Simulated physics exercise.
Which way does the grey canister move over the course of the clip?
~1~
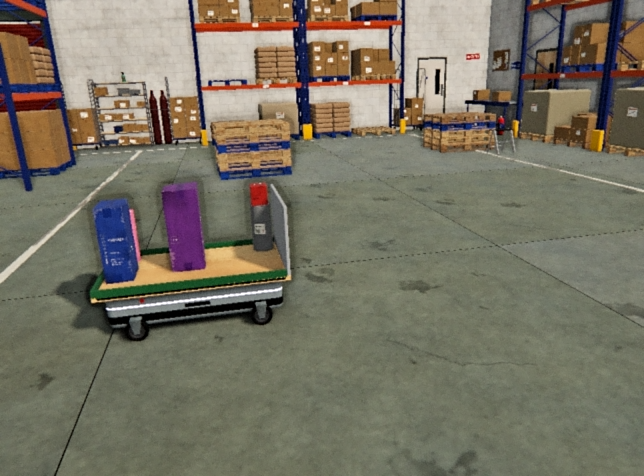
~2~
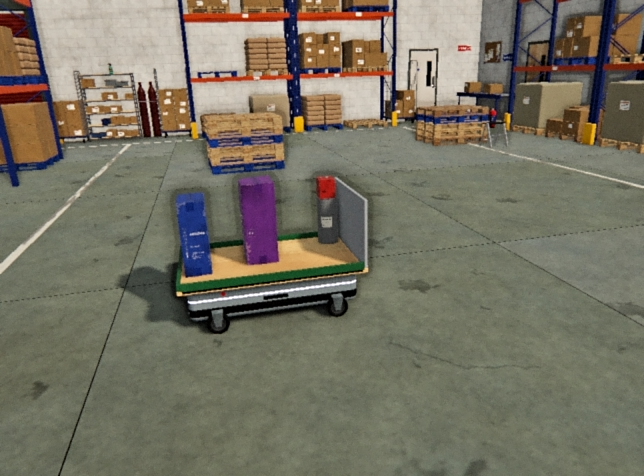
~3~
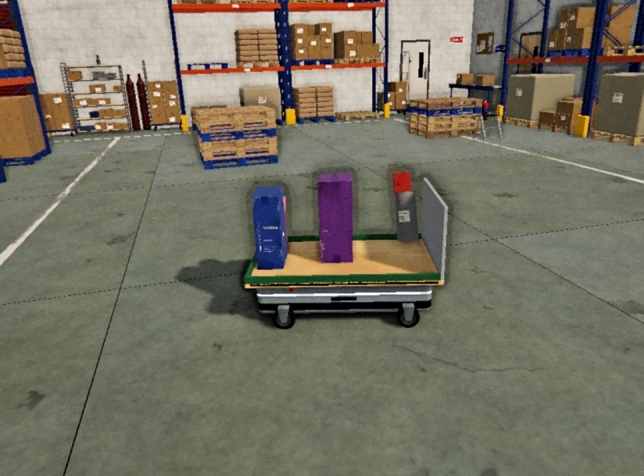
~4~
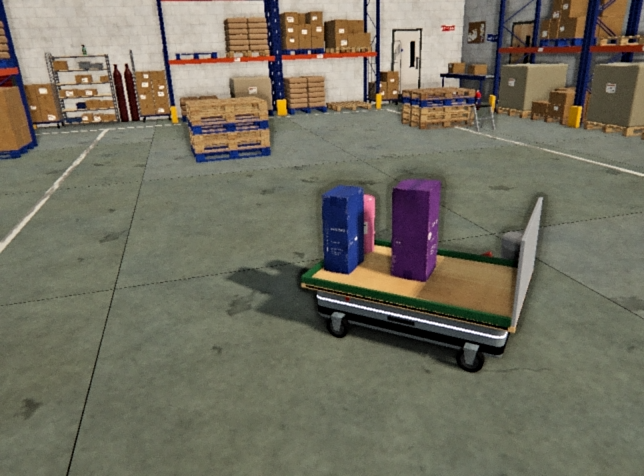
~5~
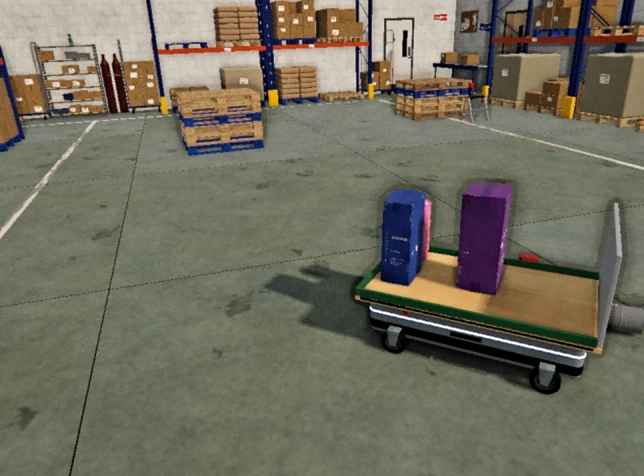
The grey canister moves to the right, and it ends up on the floor beyond the cart's tall board.
In a warehouse, a flat cart rolls right and turns, losing its grey canister and red box.
